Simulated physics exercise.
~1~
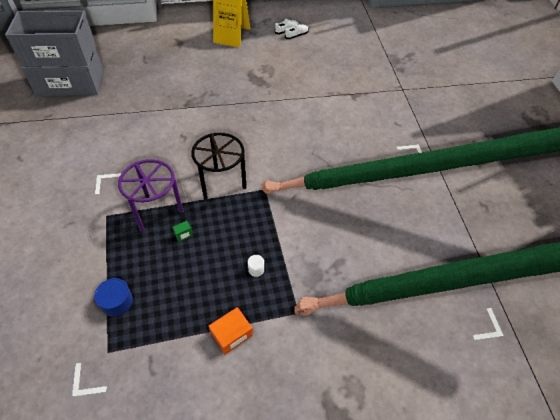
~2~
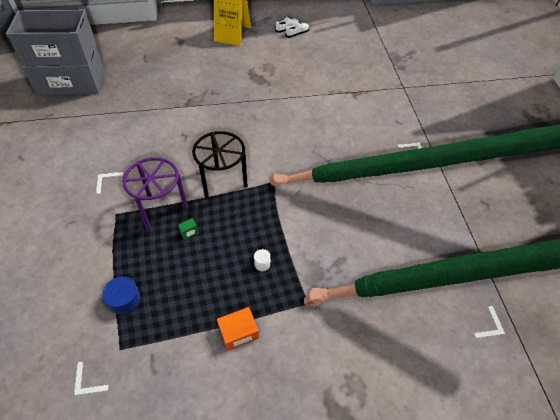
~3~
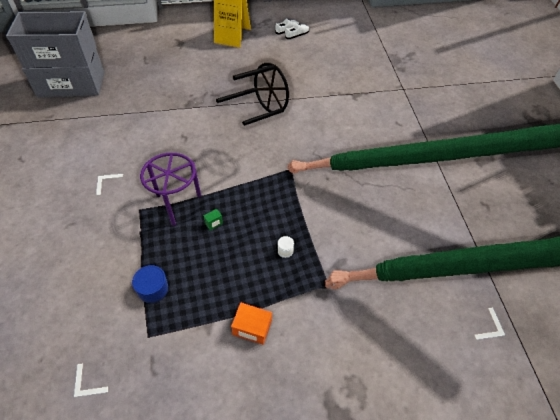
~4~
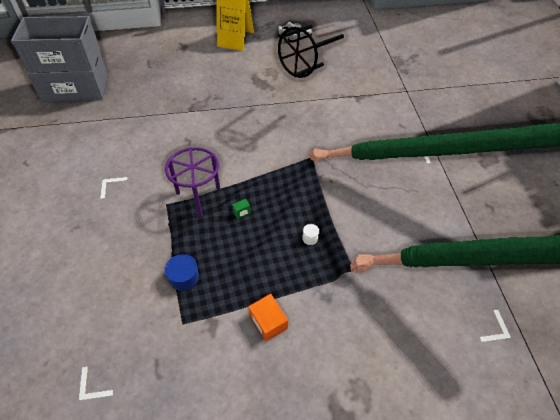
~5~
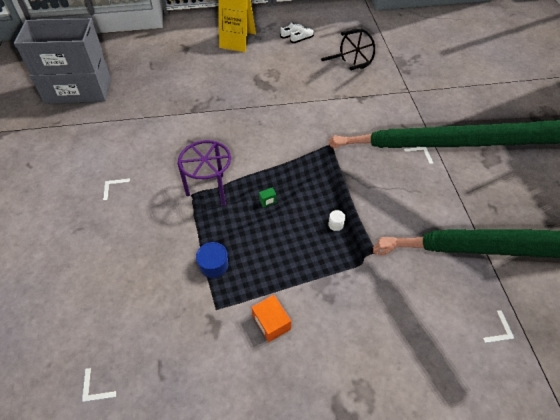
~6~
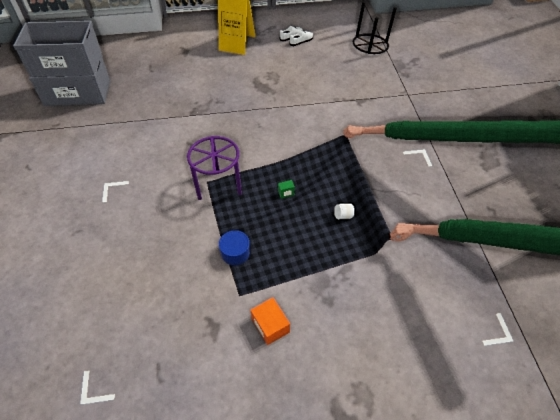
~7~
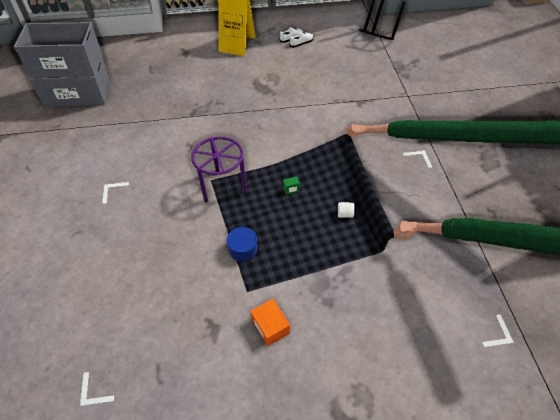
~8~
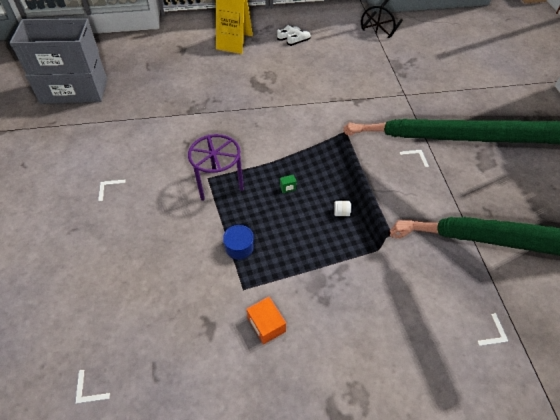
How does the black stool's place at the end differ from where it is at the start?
At the start the black stool stands by the top edge of the rug, just right of the purple stool. By the end it is far up and to the right, away from the rug near the top of the view, beyond the white shoes.
